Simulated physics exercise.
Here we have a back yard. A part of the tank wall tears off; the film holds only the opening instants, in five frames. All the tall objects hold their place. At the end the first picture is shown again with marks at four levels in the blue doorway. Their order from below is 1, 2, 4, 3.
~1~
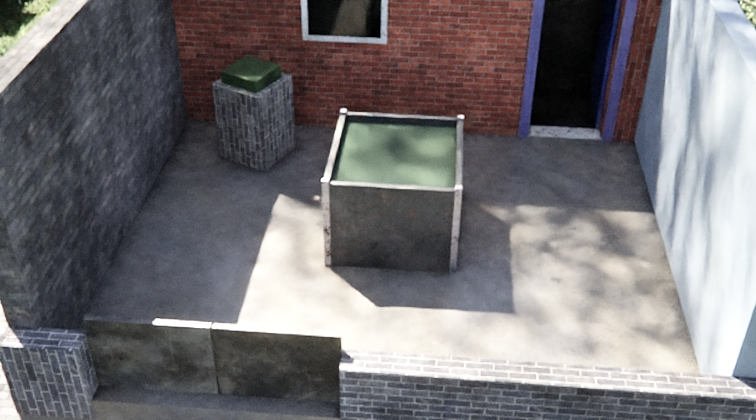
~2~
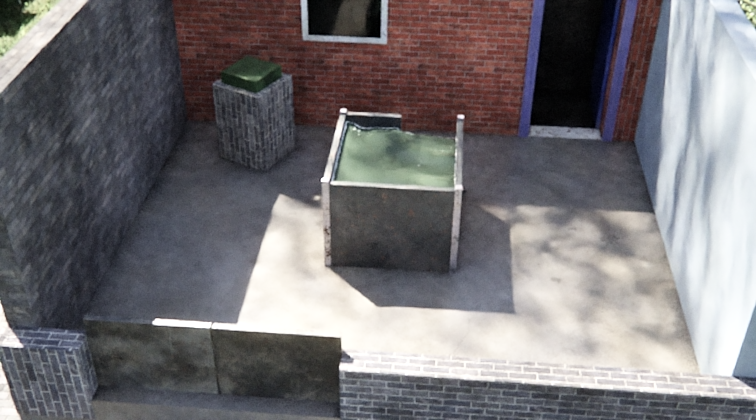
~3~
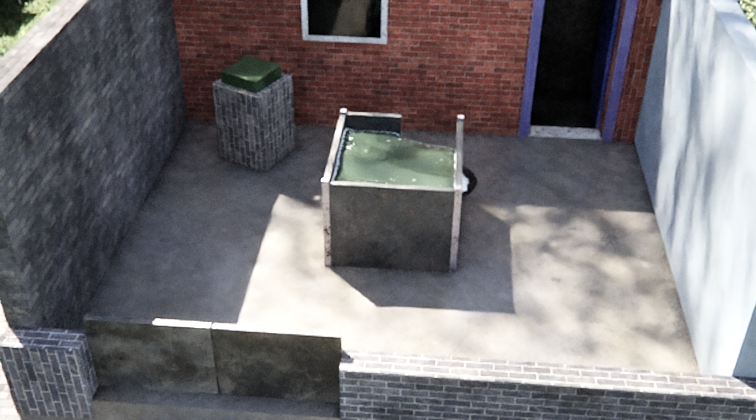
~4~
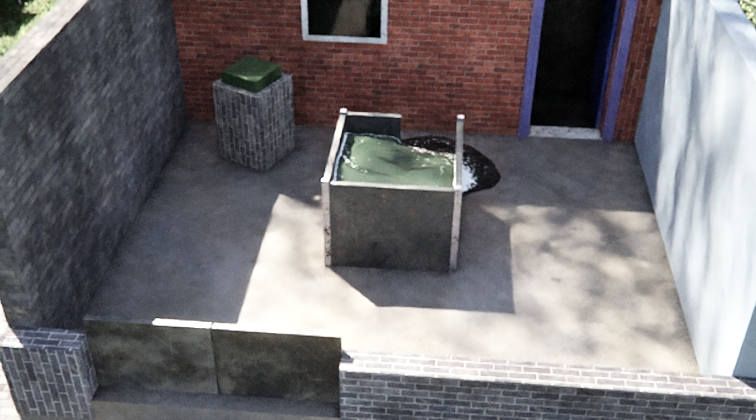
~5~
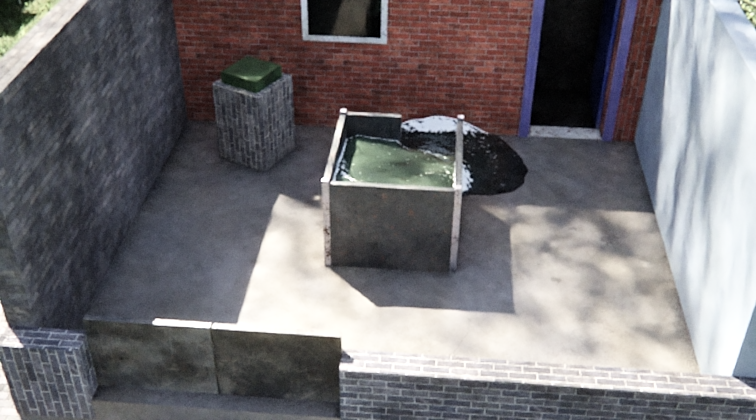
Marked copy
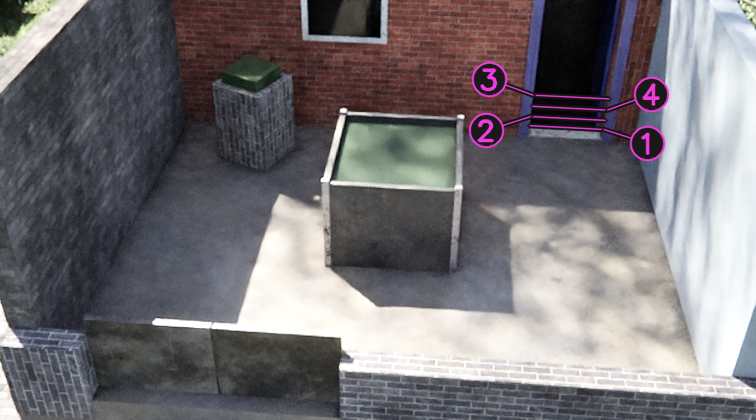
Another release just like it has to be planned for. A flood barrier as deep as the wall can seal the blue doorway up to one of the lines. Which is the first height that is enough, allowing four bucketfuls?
That is mark 1.
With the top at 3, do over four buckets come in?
No, not at all.
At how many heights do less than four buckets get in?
All of them.
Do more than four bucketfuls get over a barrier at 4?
No, that is safe.
On the marked copy, 1 at (566, 127); 2 at (568, 118); 3 at (571, 97); 4 at (569, 108); from the bottom up 1, 2, 4, 3.
For mark 1, a splash gets over, under a bucket.
For mark 2, nothing gets over.
For mark 3, nothing gets over.
For mark 4, nothing gets over.
